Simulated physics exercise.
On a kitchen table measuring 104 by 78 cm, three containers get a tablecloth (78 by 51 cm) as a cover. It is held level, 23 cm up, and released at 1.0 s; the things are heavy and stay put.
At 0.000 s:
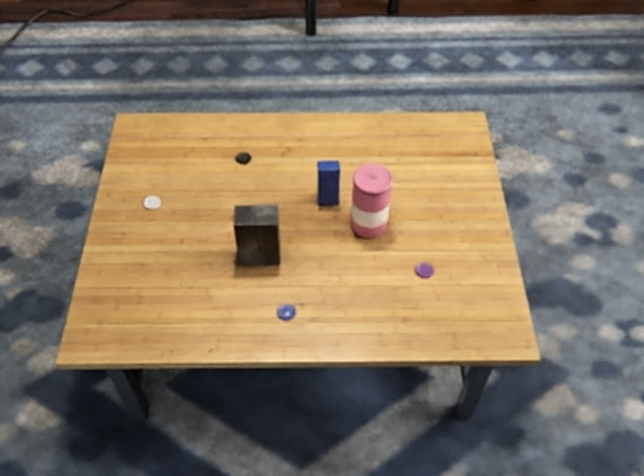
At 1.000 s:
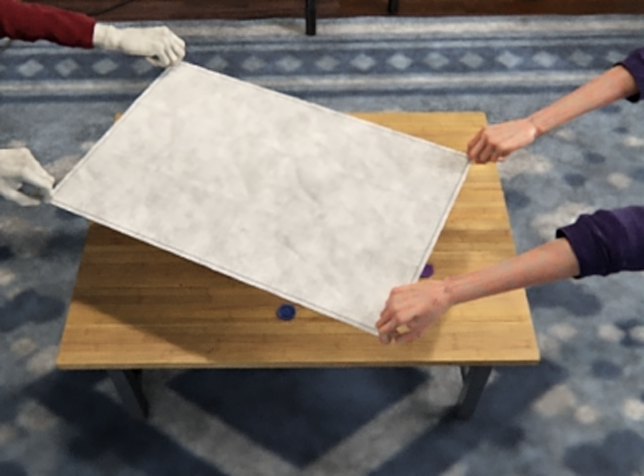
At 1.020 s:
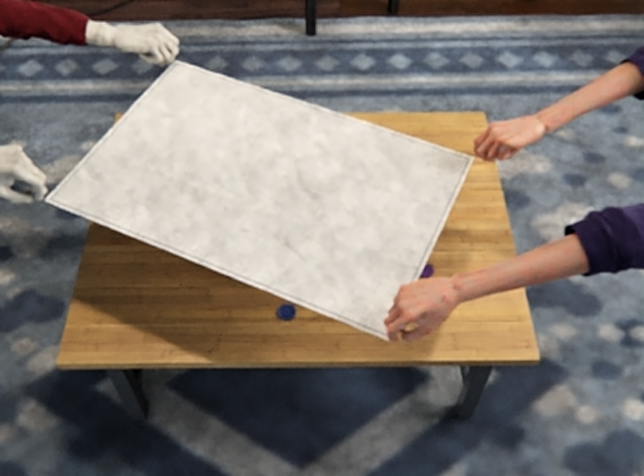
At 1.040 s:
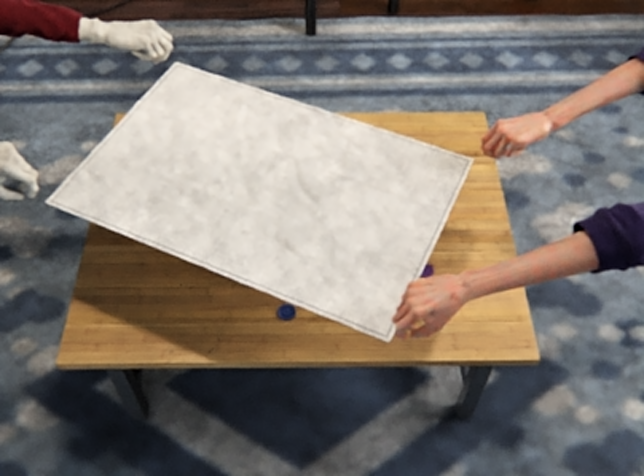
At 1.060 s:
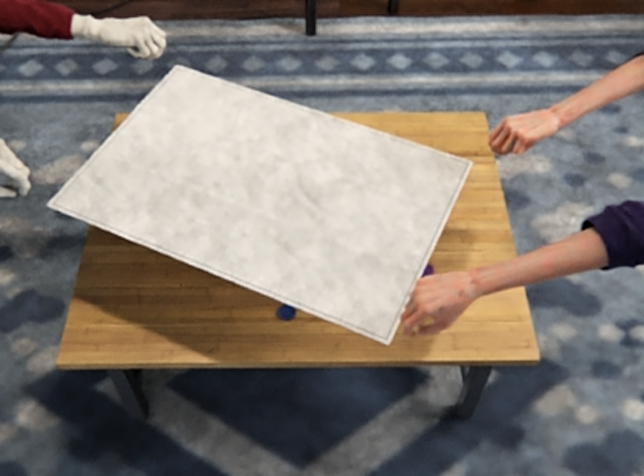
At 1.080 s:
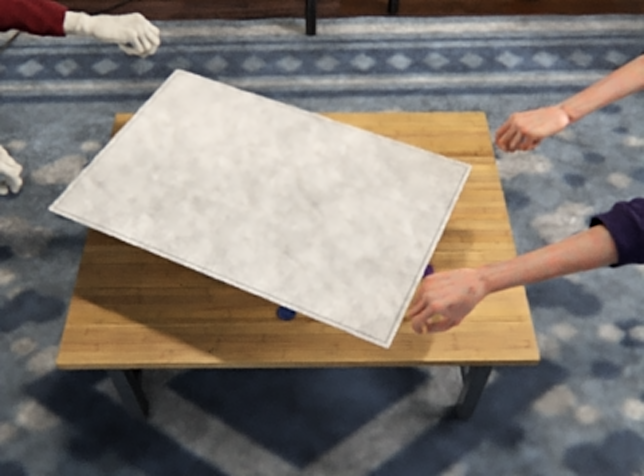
Over a wooden table, four hands let go of a pale cloth, which sinks slightly.
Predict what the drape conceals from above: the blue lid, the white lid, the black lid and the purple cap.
The blue lid ends under the cloth, the white lid ends under the cloth, the black lid gets covered, the purple cap remains in the open.
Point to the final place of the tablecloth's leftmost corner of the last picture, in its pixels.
Around (103, 269).
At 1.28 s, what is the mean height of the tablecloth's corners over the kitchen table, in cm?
About 1 cm.
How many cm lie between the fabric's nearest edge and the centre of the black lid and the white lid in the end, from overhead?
Roughly 2 cm, 2 cm.
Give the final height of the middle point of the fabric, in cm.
Some 16 cm up.
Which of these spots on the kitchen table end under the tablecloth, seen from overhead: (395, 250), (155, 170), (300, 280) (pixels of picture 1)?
The first vanishes under it; the second remains in the open; the third ends under the cloth.
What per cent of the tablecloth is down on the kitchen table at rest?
Some 35 per cent.
At 1.3 s, 35 % of it is down, spanning 74 by 68 cm, above blue lid, black lid, white lid.
At 1.5 s, 35 % of it is down, spanning 79 by 68 cm, above blue lid, black lid, white lid.
At 1.7 s, 35 % of it is down, spanning 79 by 68 cm, above blue lid, black lid, white lid.
At 1.9 s, 35 % of it is down, spanning 77 by 67 cm, above blue lid, black lid, white lid.
At 2.7 s, 35 % of it is down, spanning 77 by 67 cm, above blue lid, black lid, white lid.
